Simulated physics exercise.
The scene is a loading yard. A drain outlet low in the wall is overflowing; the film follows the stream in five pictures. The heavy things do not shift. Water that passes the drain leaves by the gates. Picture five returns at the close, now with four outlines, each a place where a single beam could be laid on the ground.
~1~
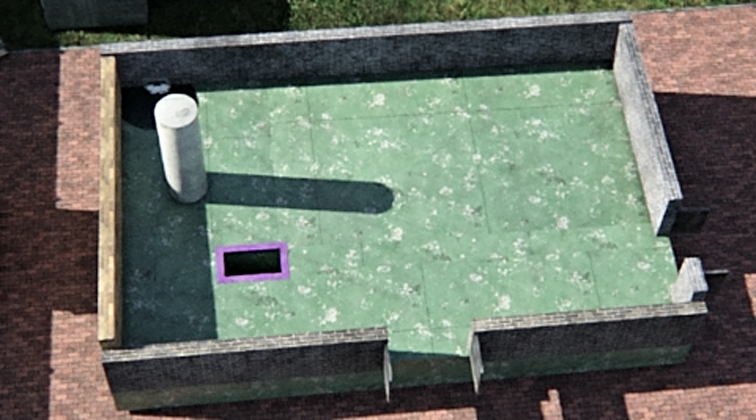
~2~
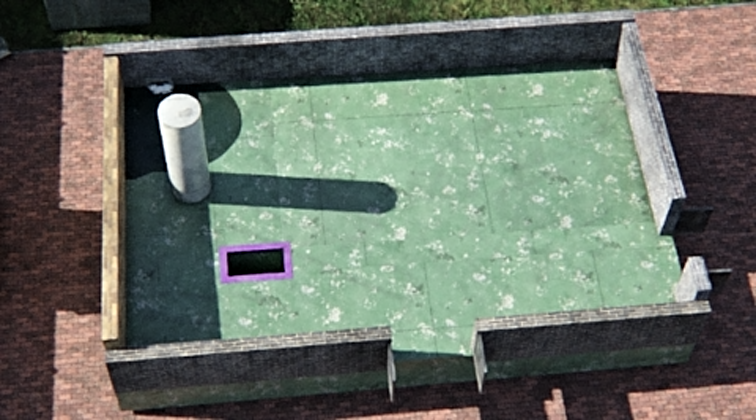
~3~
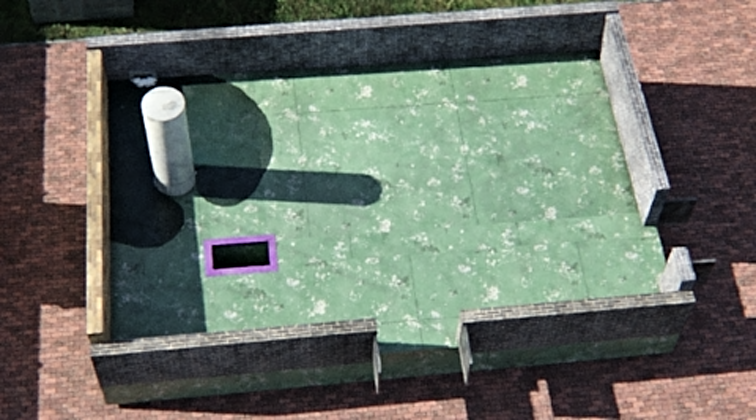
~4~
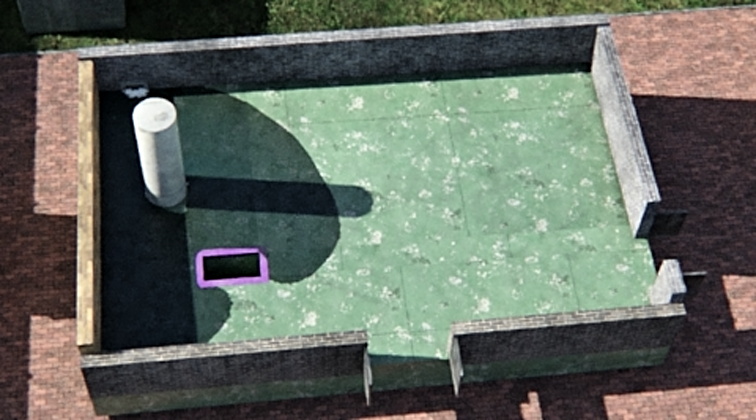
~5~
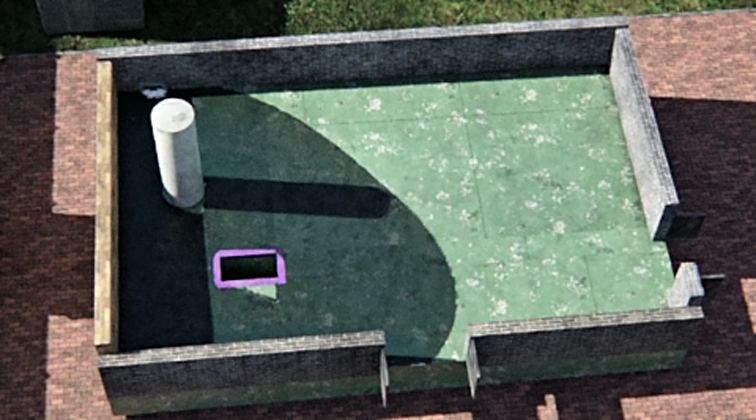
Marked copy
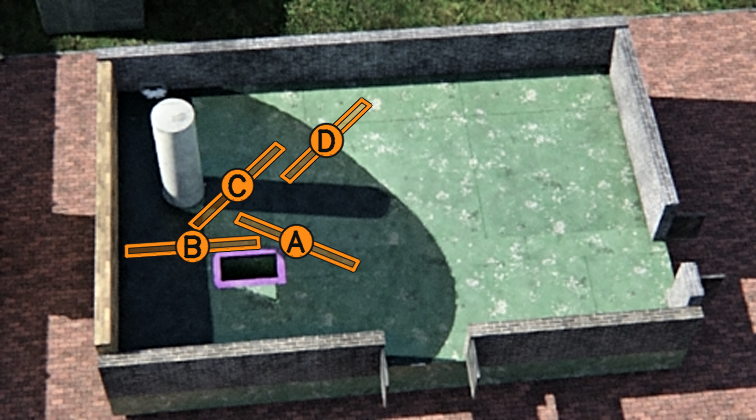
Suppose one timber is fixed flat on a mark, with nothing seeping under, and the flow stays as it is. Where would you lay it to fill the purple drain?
I would pick spot D.
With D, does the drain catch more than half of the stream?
No.
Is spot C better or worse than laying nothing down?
It is worse.
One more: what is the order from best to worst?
The order is D, A, C, B.
In orange, A from (238, 217) to (355, 265); B from (126, 251) to (258, 242); C from (194, 226) to (279, 146); D from (285, 178) to (365, 102).
If A is chosen, about 13 % of the stream goes into the purple drain, about 85 % out by the gates.
If B is chosen, about 2 % of the stream goes into the purple drain, about 96 % out by the gates.
If C is chosen, about 6 % of the stream goes into the purple drain, about 92 % out by the gates.
If D is chosen, about 24 % of the stream goes into the purple drain, about 74 % out by the gates.
